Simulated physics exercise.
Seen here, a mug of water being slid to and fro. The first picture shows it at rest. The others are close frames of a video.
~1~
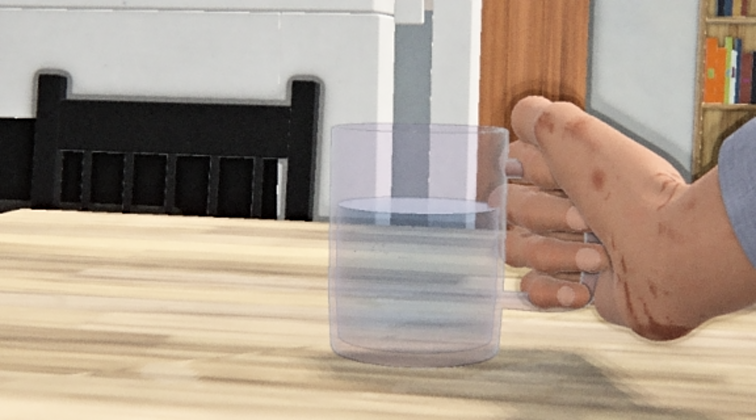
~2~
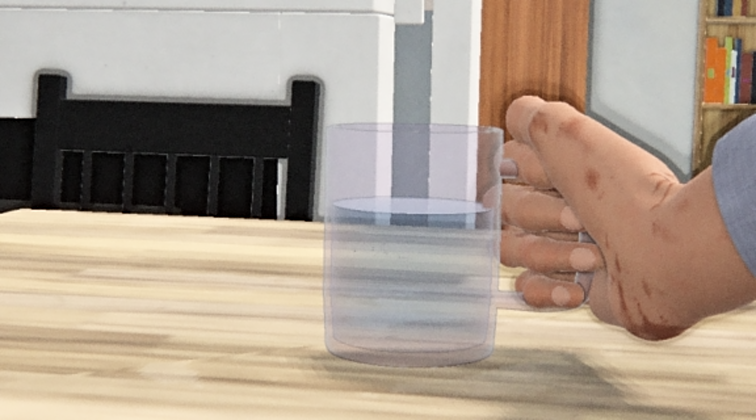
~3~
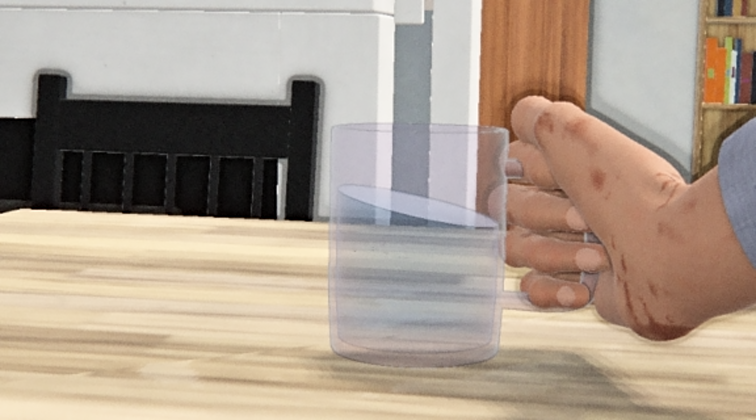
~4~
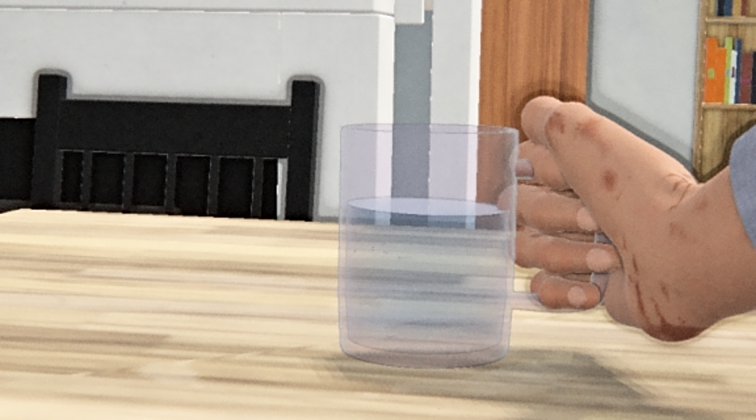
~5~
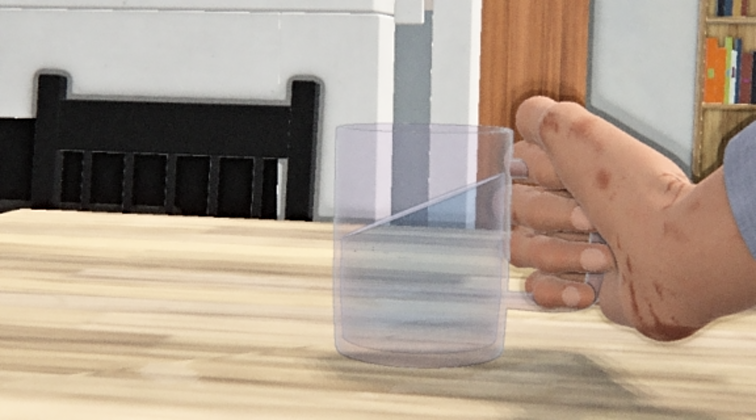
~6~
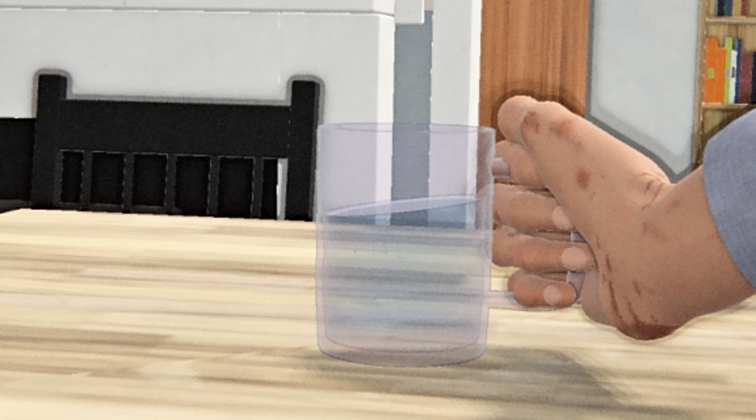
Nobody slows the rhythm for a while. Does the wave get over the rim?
At that beat the mug spills.
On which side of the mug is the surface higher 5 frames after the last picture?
Higher on the left.
A moment on, the highest wave so far goes over the rim.
When it is over, the highest wave so far goes over the rim; some is on the top.
